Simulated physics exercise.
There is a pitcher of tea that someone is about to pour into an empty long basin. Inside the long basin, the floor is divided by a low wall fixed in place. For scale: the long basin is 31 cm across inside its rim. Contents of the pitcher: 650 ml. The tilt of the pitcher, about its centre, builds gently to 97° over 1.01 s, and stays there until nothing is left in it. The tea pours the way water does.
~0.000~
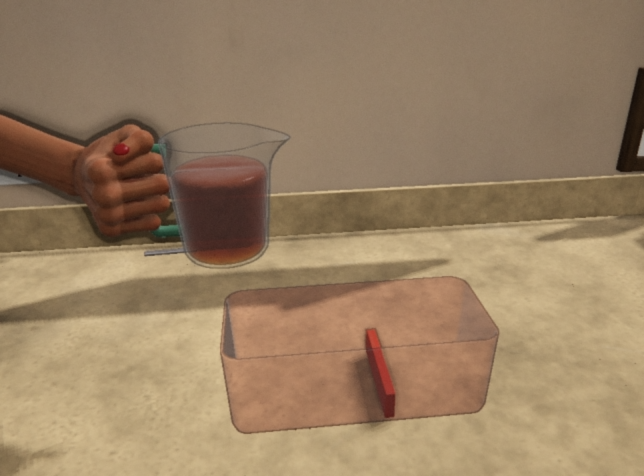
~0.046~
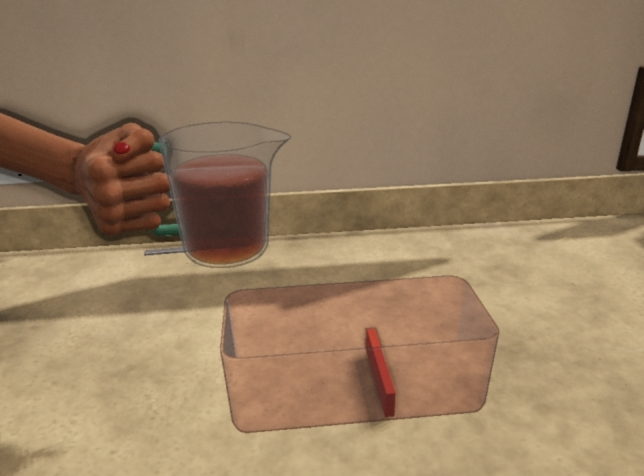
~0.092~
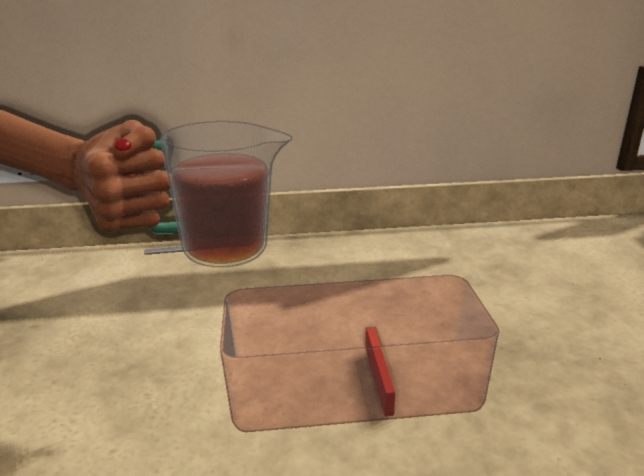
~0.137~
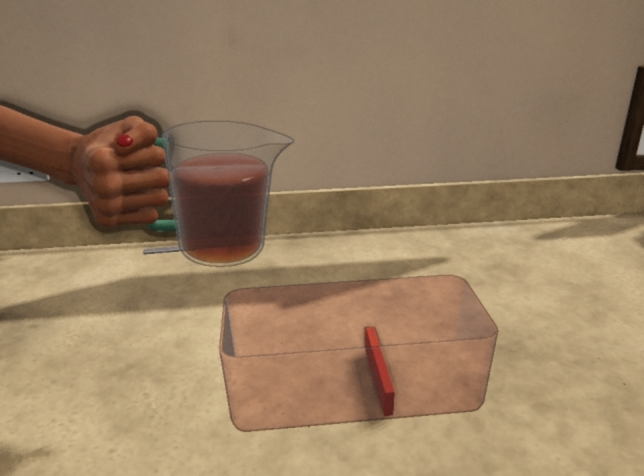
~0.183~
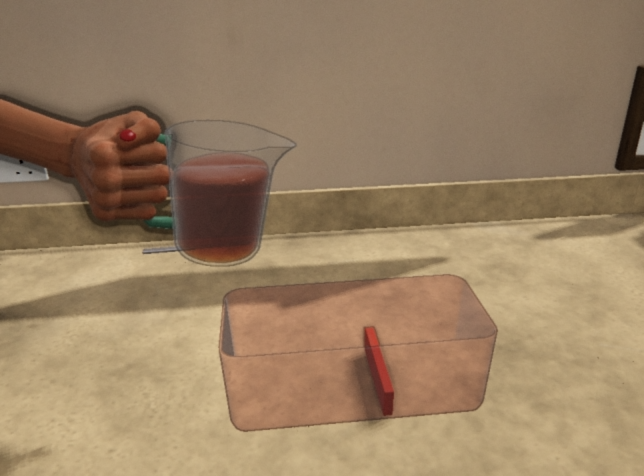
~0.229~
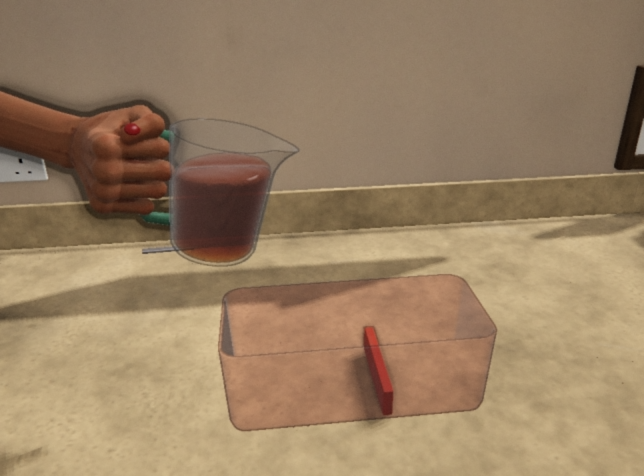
At first, a hand holds a clear pitcher of dark reddish tea nearly upright above a countertop, up and left of an empty, clear long basin with a red upright piece inside. Then the hand gradually tilts the pitcher slightly to the right, while the basin stays still.
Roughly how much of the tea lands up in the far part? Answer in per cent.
Around 4 %.
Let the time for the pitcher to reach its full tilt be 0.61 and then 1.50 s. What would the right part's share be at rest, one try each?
Roughly 5 per cent the first time and 10 per cent the second.
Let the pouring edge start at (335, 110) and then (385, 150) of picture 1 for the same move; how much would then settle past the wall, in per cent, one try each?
80 per cent first, 80 per cent second.
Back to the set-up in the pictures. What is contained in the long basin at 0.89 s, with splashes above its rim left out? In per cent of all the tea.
Around 38 per cent of the whole.
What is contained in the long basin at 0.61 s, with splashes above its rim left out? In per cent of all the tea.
Estimate - around 0 in a hundred parts.
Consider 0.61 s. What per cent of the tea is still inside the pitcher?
At that time about 88 in a hundred parts are still held.
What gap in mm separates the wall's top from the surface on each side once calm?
It's around 12 mm on the left side and around 36 mm on the right side.
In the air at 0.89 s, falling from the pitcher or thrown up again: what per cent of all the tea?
Around 24 percent of the liquid.
Then, 0.61 s in, the tilt is 64° and 88 per cent is still to pour, 0 is left of the wall and 0 right of it.
Then, 0.89 s in, the tilt is 94° and 38 per cent is still to pour, 38 is left of the wall and 1 right of it.
Then, 1.19 s in, the tilt is 97° and 6 per cent is still to pour, 78 is left of the wall and 2 right of it.
Then, 1.51 s in, the tilt is 97° and 1 per cent is still to pour, 89 is left of the wall and 4 right of it.
Finally, 90 per cent lies left of the wall, 4 right of it and 6 outside.
